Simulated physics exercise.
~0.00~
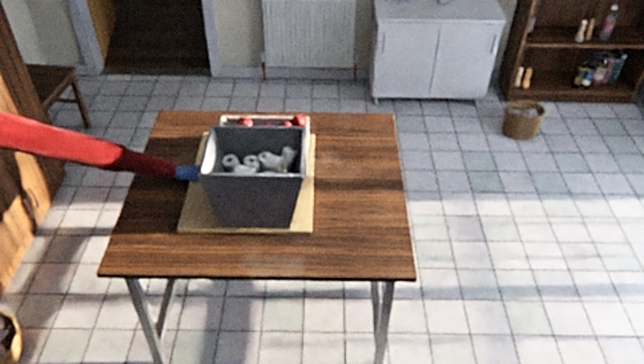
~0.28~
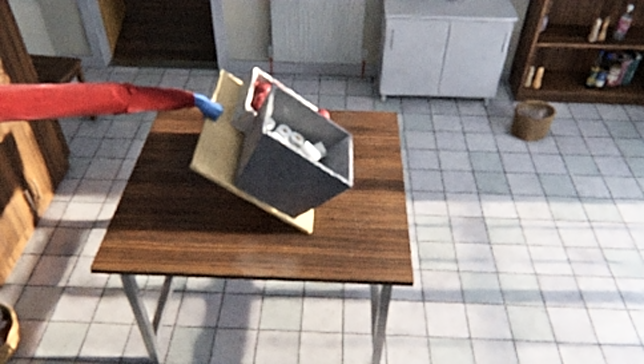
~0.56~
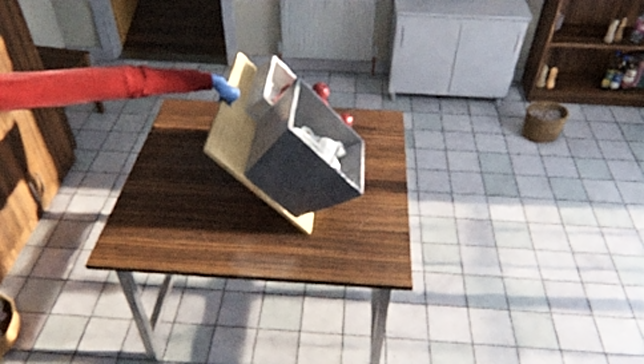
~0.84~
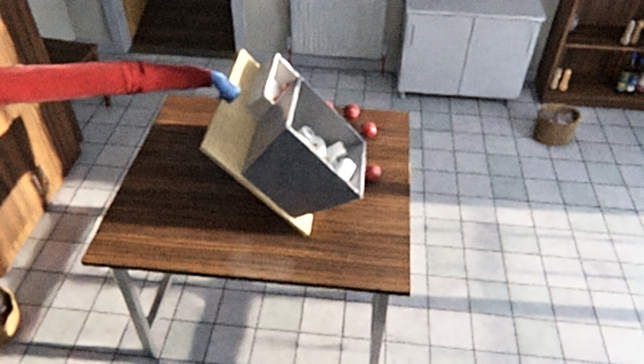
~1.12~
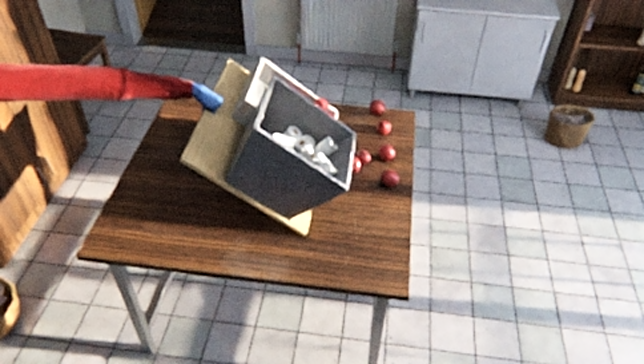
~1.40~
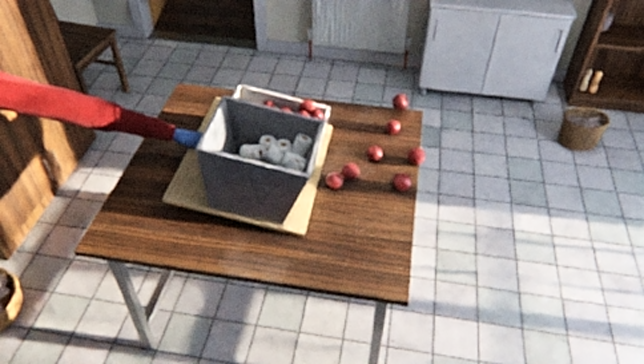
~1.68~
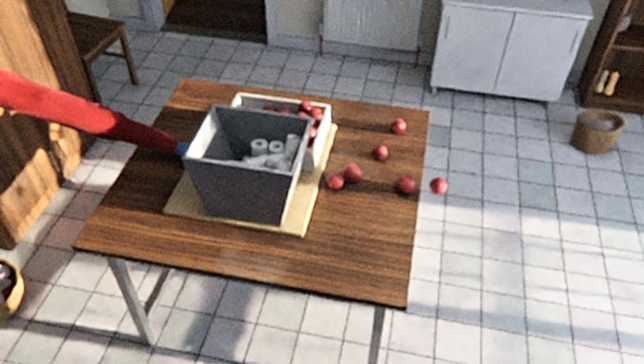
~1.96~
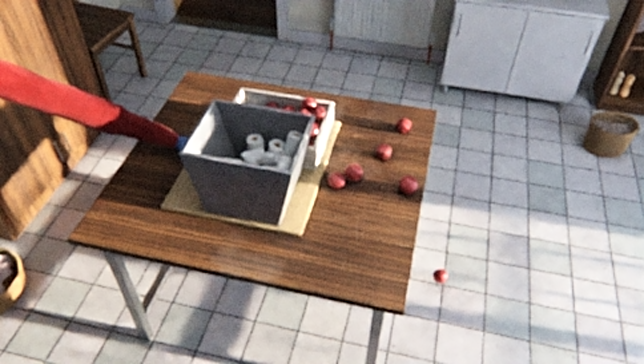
A red arm with a blue tip reaches in from the left over a brown wooden table in a tiled room, seen from above as the view drifts slightly sideways. On the table, a pale board carries a grey tub of white paper rolls in front, with a white tub of red apples behind it. The arm raises the board's left side, tipping both tubs steeply to the right. Several apples tumble out and scatter across the tabletop, while the paper rolls stay inside. The arm lowers the board flat again, and one apple rolls off the table's right edge and drops towards the floor.
